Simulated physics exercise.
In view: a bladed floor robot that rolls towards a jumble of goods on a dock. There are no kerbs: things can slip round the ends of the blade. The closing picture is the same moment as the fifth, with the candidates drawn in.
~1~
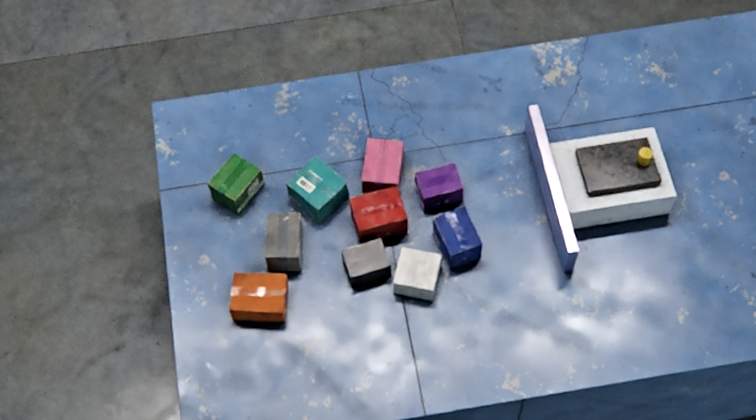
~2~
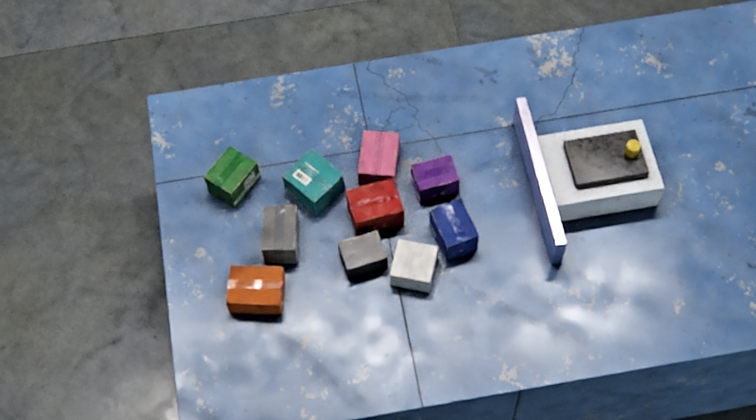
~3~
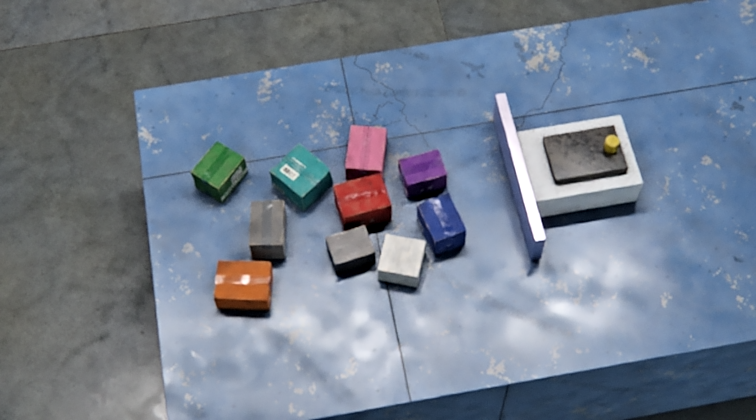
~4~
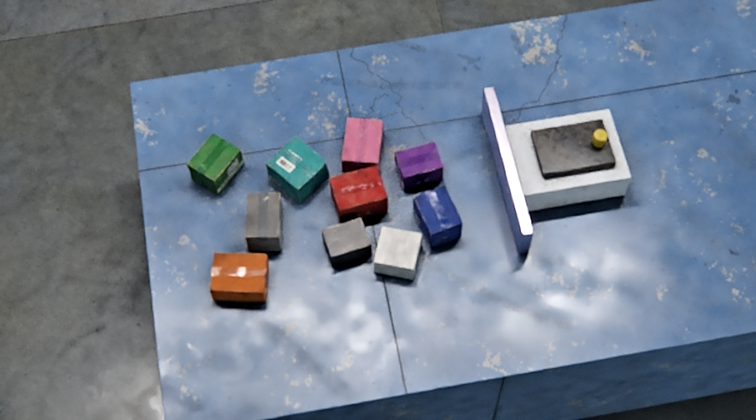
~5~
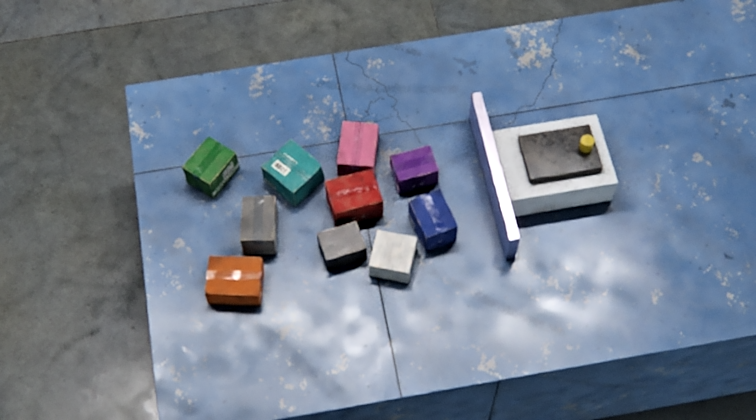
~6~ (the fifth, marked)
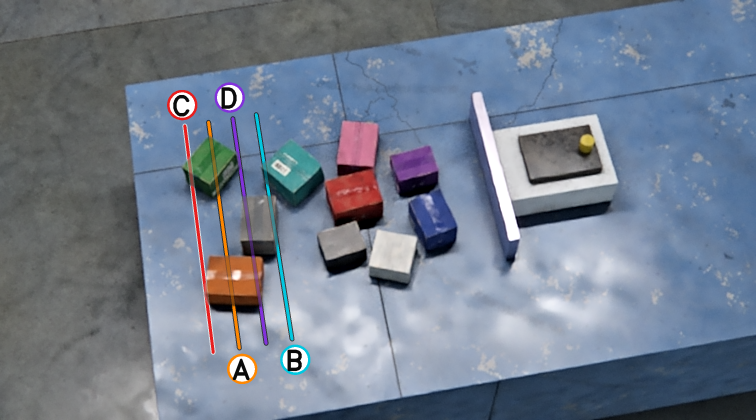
A white bladed machine with a dark top and a yellow knob rolls slowly left across a blue, scuffed dock surface, seen from high above. Left of its upright pale blade sit scattered boxes: green, turquoise, pink and purple along the top, red and blue mid-group, greys, white and orange lower down. The machine steadily closes the gap to the unmoving boxes while the camera drifts slightly.
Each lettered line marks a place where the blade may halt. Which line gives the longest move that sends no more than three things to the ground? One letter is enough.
Up to line A.
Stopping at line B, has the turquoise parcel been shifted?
By then, yes.
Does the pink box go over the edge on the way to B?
No.
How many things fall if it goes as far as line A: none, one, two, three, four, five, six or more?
In all, two.
On the copy, A at (223, 230); B at (273, 221); C at (198, 234); D at (249, 225).
On A. First, robot (458, 170); pink box (343, 147); white crate (360, 274).
Then, robot (360, 186); orange parcel (195, 289); grey box (193, 241).
Finally, robot (284, 198); grey box over the edge; orange parcel over the edge; two fallen.
By contrast, B is within the limit but short; C drops six; D is within the limit but short.
